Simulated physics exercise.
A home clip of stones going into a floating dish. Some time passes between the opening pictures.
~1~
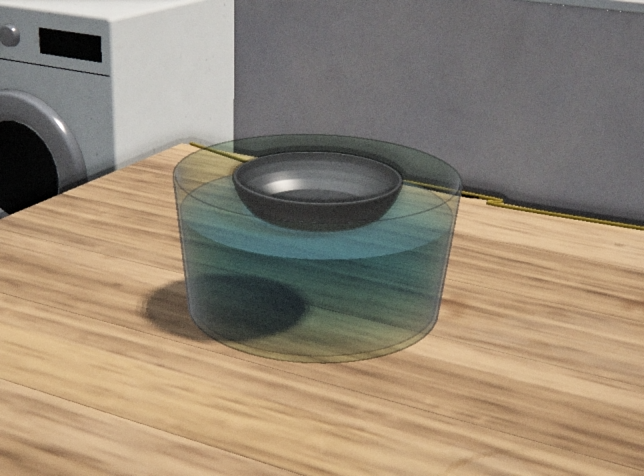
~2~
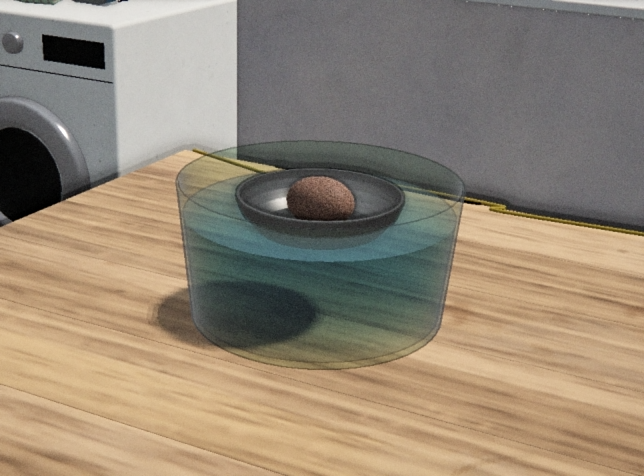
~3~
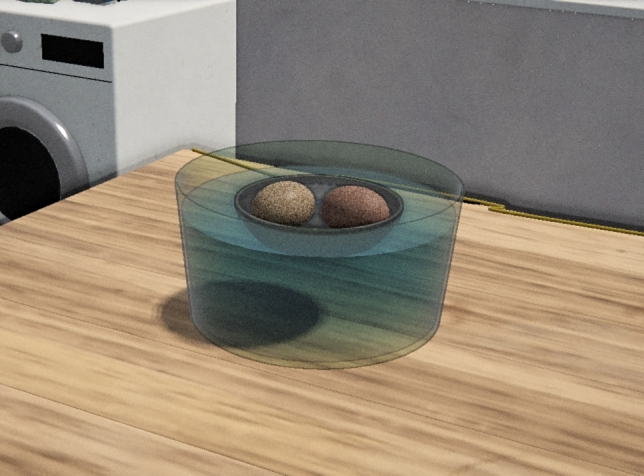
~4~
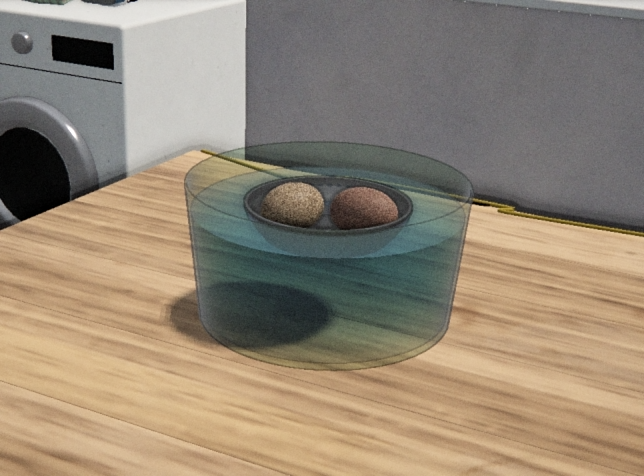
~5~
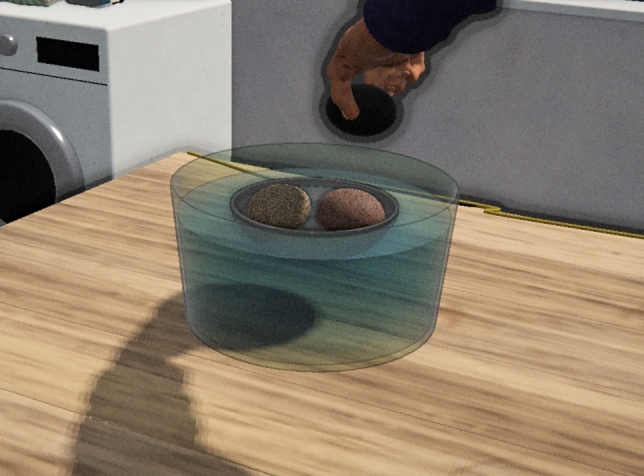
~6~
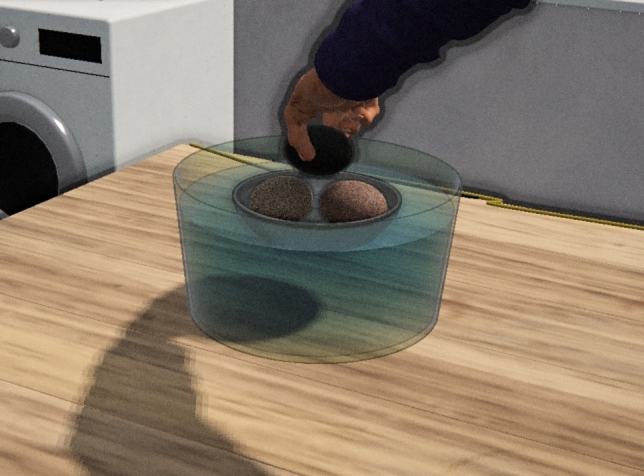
A dark dish floats in a clear, round tub of bluish water on a light wooden table, seen from slightly above, with a white front-loading machine at left and a grey wall behind. A reddish-brown stone appears in it, then a speckled tan one to its left, and the dish sits lower. The view shifts slightly as a dark-sleeved arm lowers a black stone above them.
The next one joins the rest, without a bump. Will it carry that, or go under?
As it turns out, it goes under.
A moment on, the stone is in and the dish dips.
Further on, water pours in over its edge.
When it is over, the dish lies on the bottom with its load.
